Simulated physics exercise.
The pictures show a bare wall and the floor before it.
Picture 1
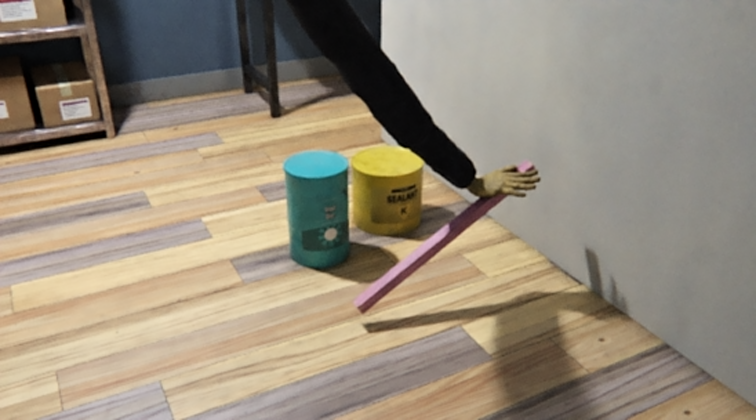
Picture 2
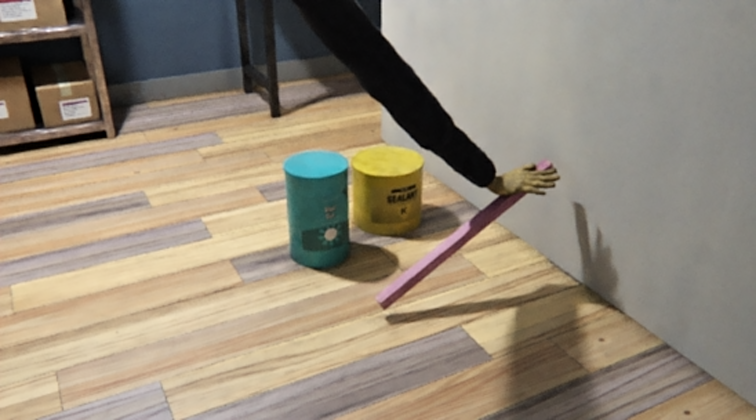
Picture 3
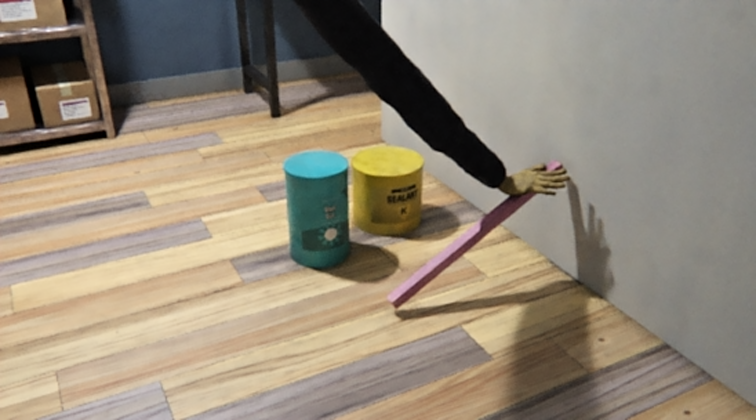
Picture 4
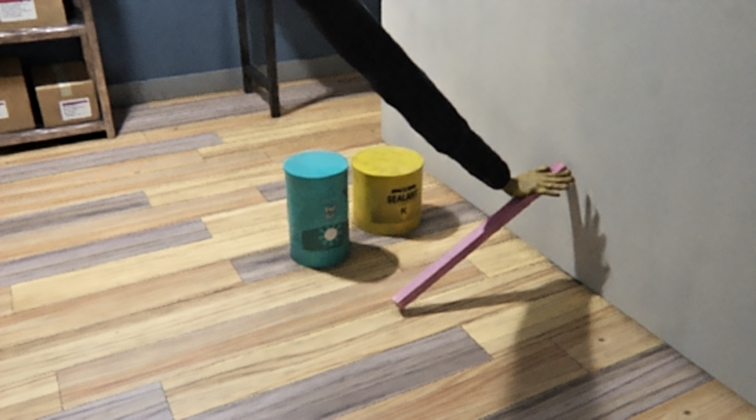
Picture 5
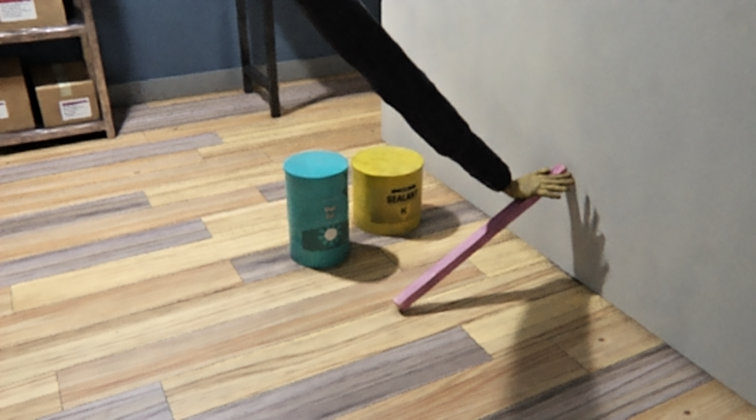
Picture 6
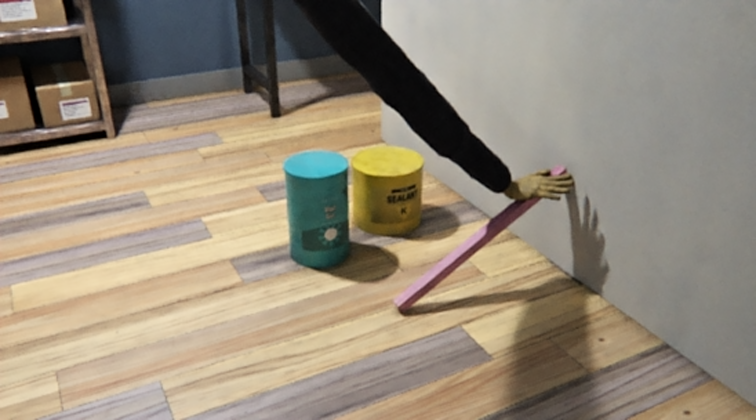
To begin with, a gloved hand on a dark-sleeved arm holds a slanted pink pole above the wooden floor, beside a teal container and a yellow pail. The hand moves the pole a short way right toward the bare wall, then keeps it propped there, leaning and almost still.
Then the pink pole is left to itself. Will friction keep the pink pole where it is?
As it turns out, it slips out.
Then, 0.30 s on from there, pink pole sunk by 14° near (473, 261).
Then, 0.40 s on from there, pink pole sunk by 29° near (468, 284).
Then, 0.60 s on from there, pink pole sunk by 29° near (467, 285).
In the end, moved from the start, pink pole; the other 2 unmoved. At the end, from the last picture's camera, pink pole near (467, 285). The pole gives way.
